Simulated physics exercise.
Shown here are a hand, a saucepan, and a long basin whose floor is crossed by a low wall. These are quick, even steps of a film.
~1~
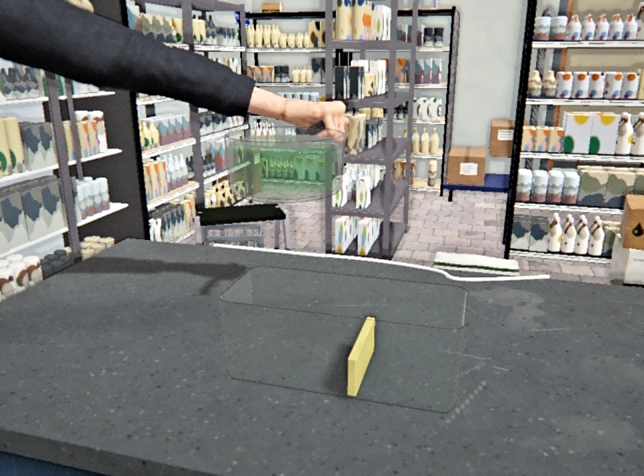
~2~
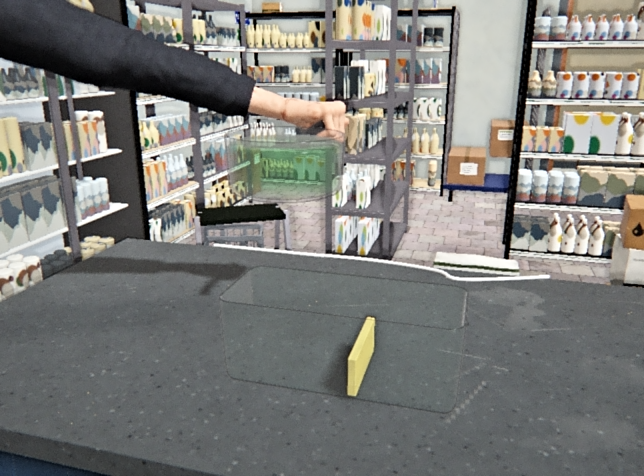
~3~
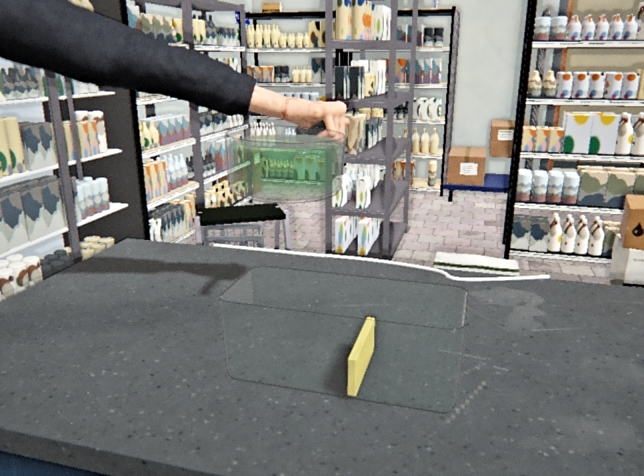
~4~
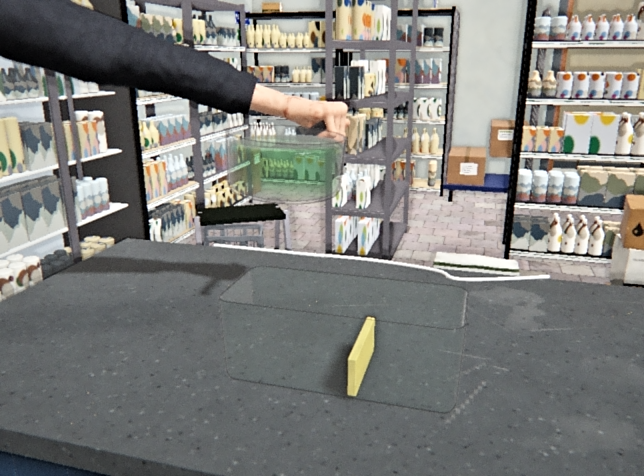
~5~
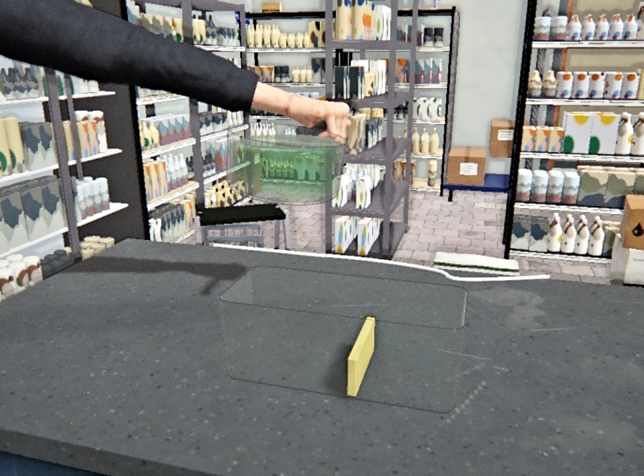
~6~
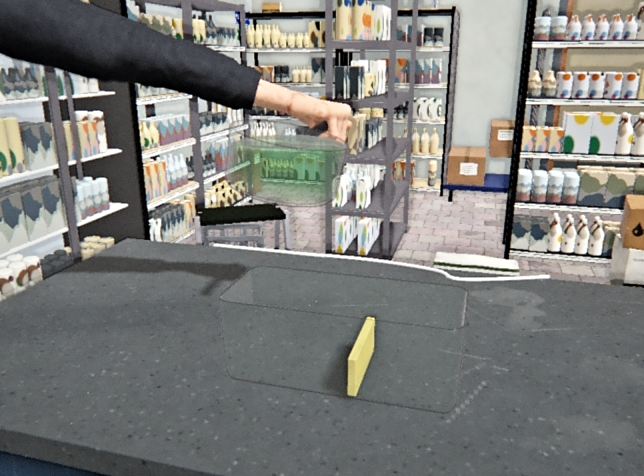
A dark-sleeved arm reaches in from the left, its hand at a clear container of green liquid that stays nearly still, then tilts slightly, its right side dipping a little. Below it, on a dark grey speckled counter, a faint transparent basin surrounds a low yellow wall. The steady view looks slightly down across the counter in a shop, with stocked shelves and brown boxes behind.
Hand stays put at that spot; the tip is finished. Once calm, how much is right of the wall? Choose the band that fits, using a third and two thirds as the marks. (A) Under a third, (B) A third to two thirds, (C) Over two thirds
(C) Over two thirds.
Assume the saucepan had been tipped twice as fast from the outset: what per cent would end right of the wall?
Near 65 %.
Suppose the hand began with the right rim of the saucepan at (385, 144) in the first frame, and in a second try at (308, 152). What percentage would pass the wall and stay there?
First try: About 80 %; second try: About 55 %.
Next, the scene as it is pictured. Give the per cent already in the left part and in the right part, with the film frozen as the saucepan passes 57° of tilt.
Reading: Left some 0 %, right some 10 %.
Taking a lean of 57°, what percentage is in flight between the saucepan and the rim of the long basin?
Around 30 %.
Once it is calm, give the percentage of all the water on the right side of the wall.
That share comes out near 85 percent.
A moment on, the saucepan is tipped part way and 58 per cent is still to pour, 1 is left of the wall and 11 right of it.
Next, the saucepan is tipped on its side and 14 per cent is still to pour, 3 is left of the wall and 71 right of it.
Then the saucepan is tipped on its side and 2 per cent is still to pour, 11 is left of the wall and 84 right of it.
Later the saucepan is tipped on its side and 0 per cent is still to pour, 16 is left of the wall and 83 right of it.
At rest 16 per cent lies left of the wall, 83 right of it and 1 outside.
